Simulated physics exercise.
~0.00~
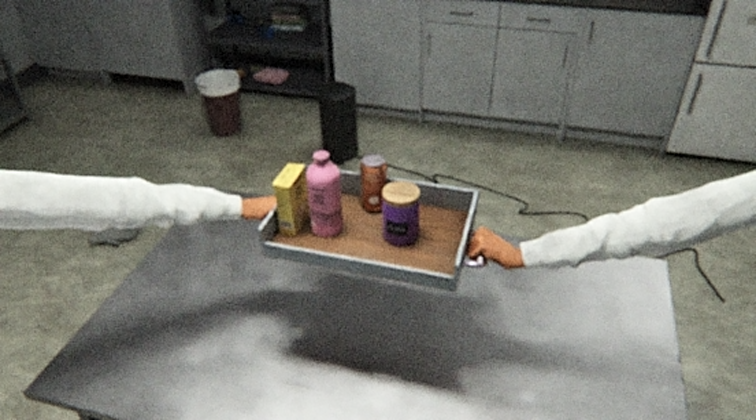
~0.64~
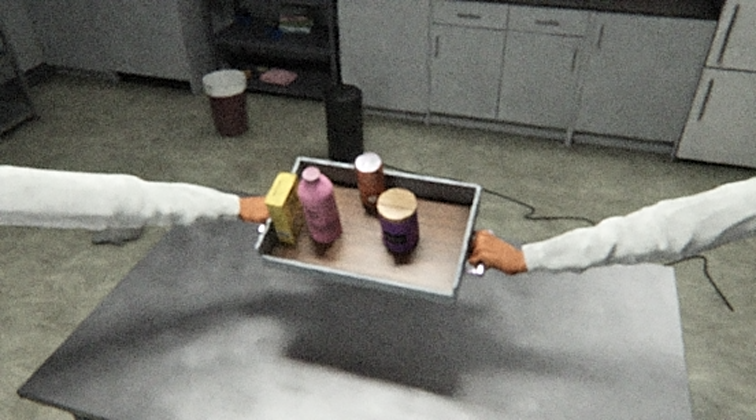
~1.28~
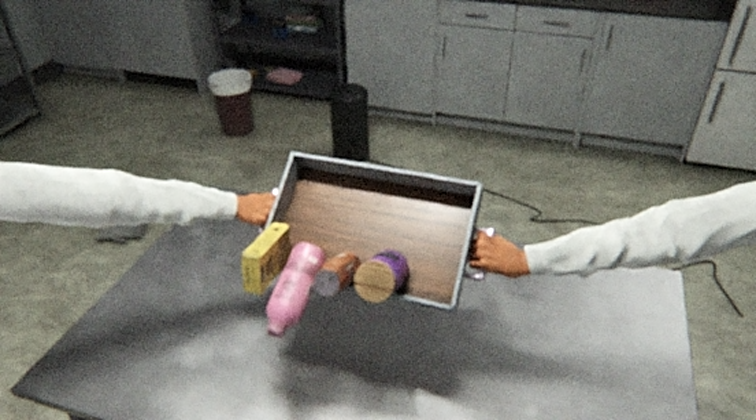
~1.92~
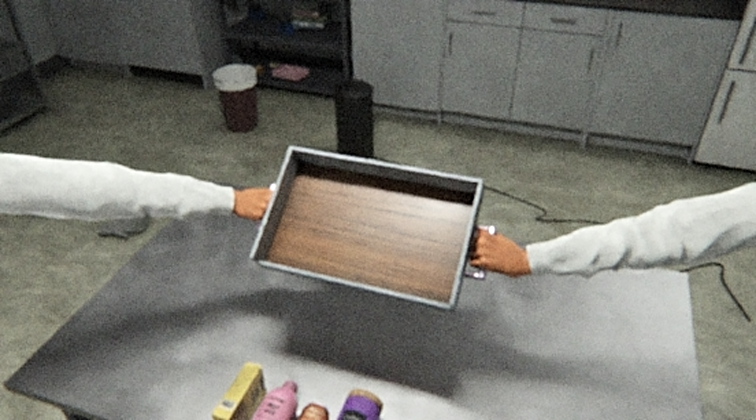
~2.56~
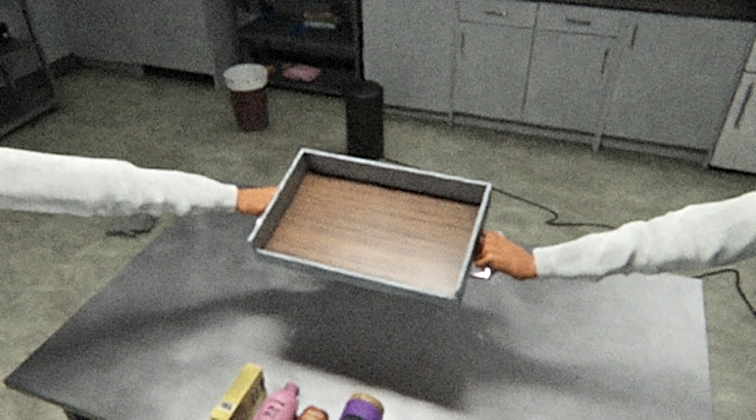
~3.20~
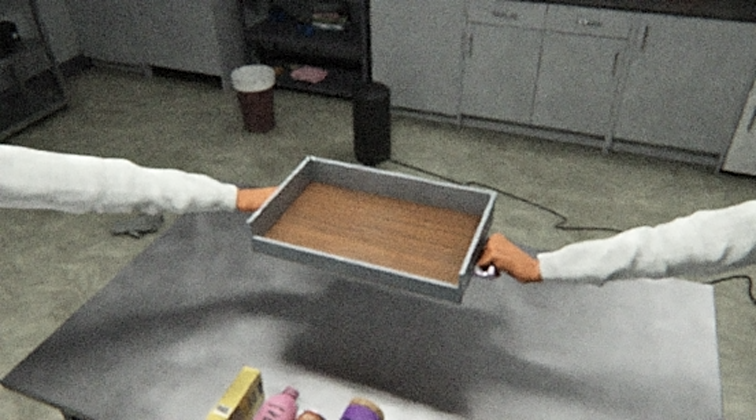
In a room with grey cabinets, two hands hold a crate above a table and tip its near side down, sending a pink bottle, orange can, purple jar and yellow packet sliding out onto the table, then level the empty crate while the items lie below it.
